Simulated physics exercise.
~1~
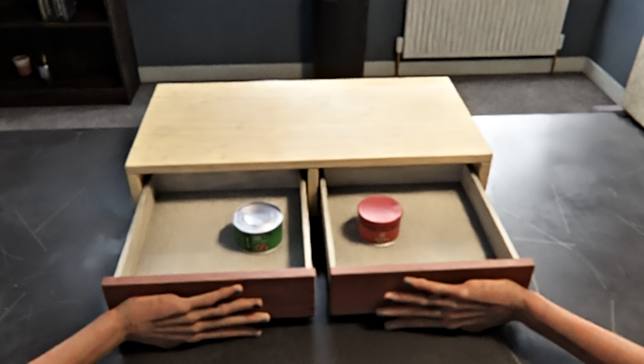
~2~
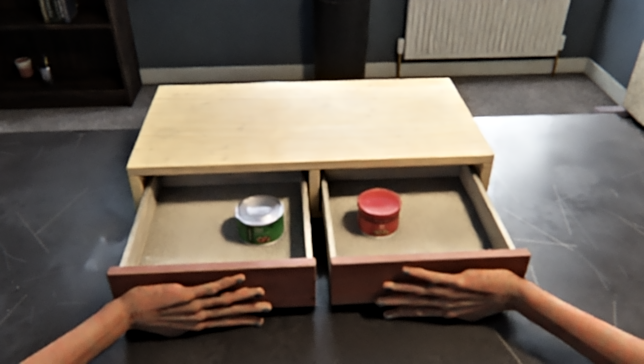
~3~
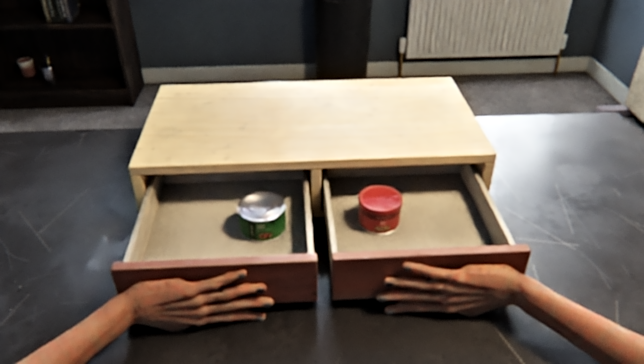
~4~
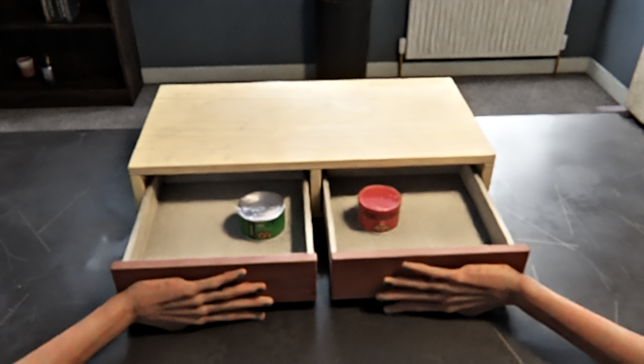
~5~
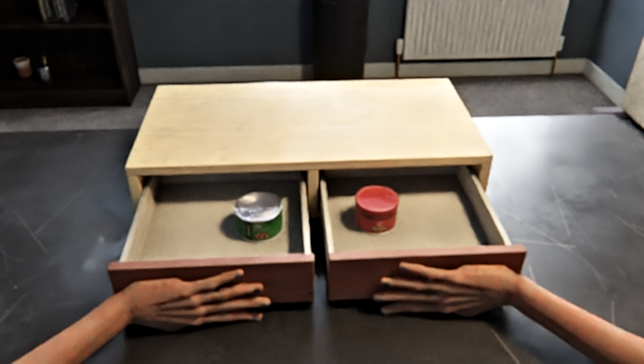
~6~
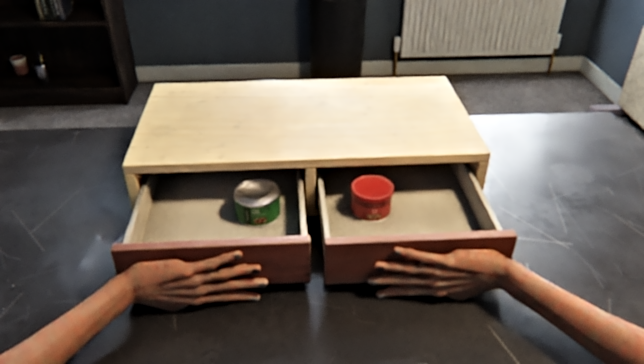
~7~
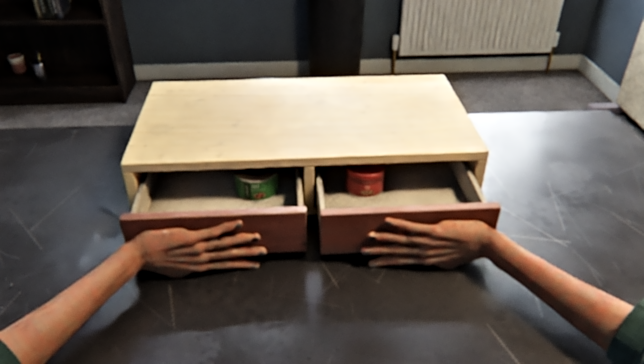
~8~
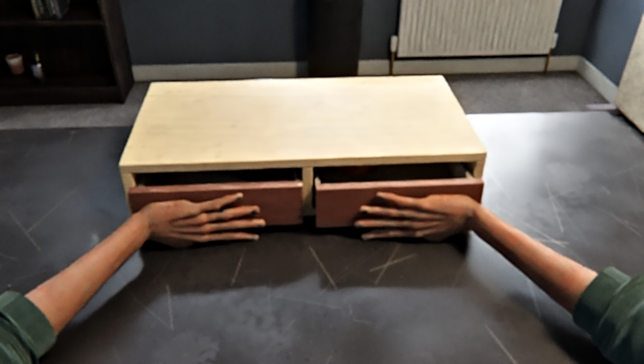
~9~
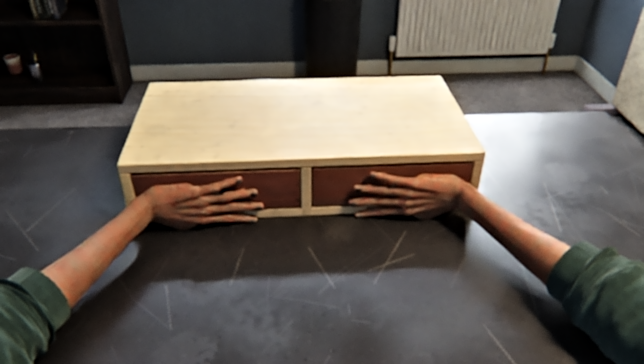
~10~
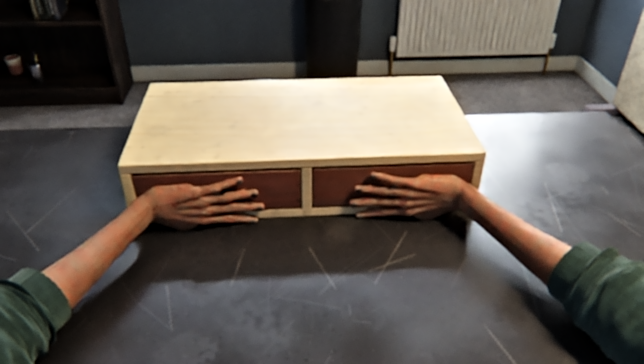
Two hands push the left and right drawers, holding green and red tins, fully shut.
